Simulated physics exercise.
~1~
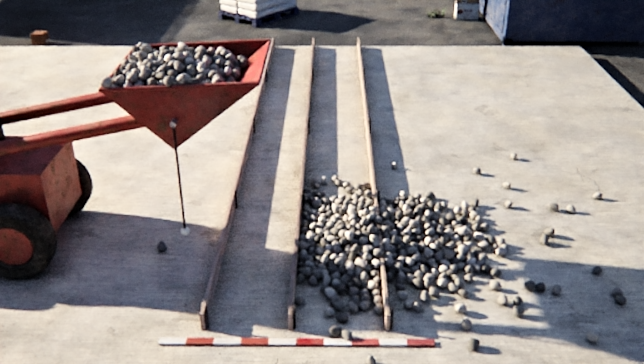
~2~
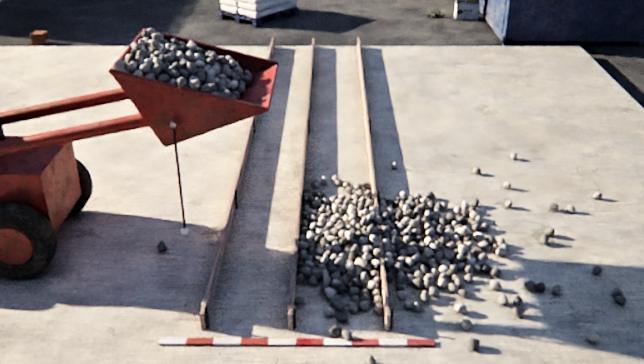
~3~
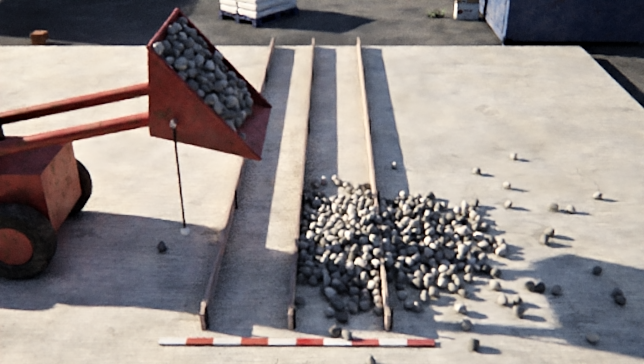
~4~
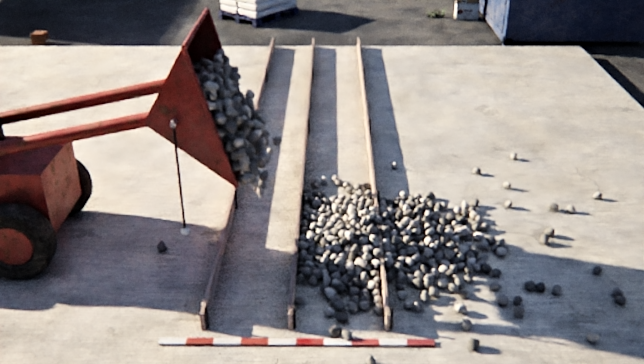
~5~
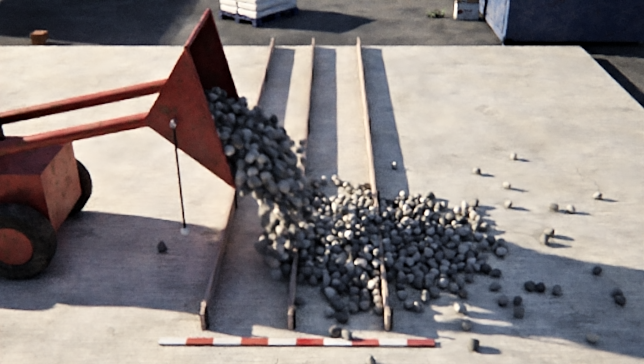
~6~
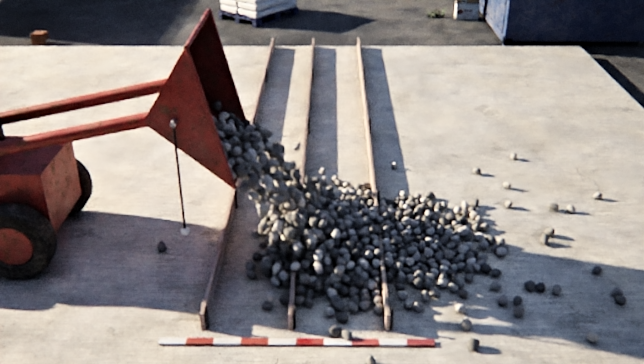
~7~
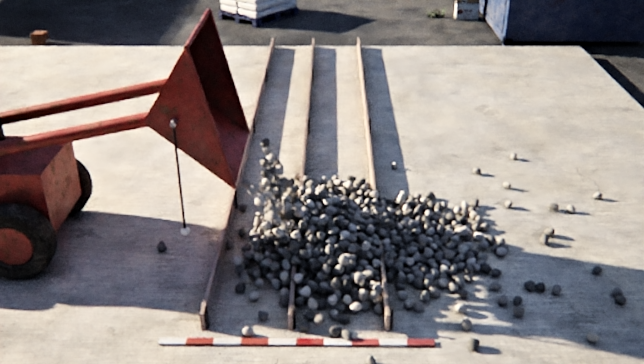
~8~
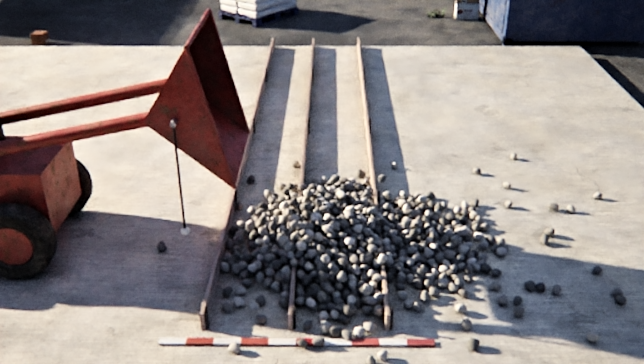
A red loader tips its bucket and pours grey stones onto the pile across the boards.
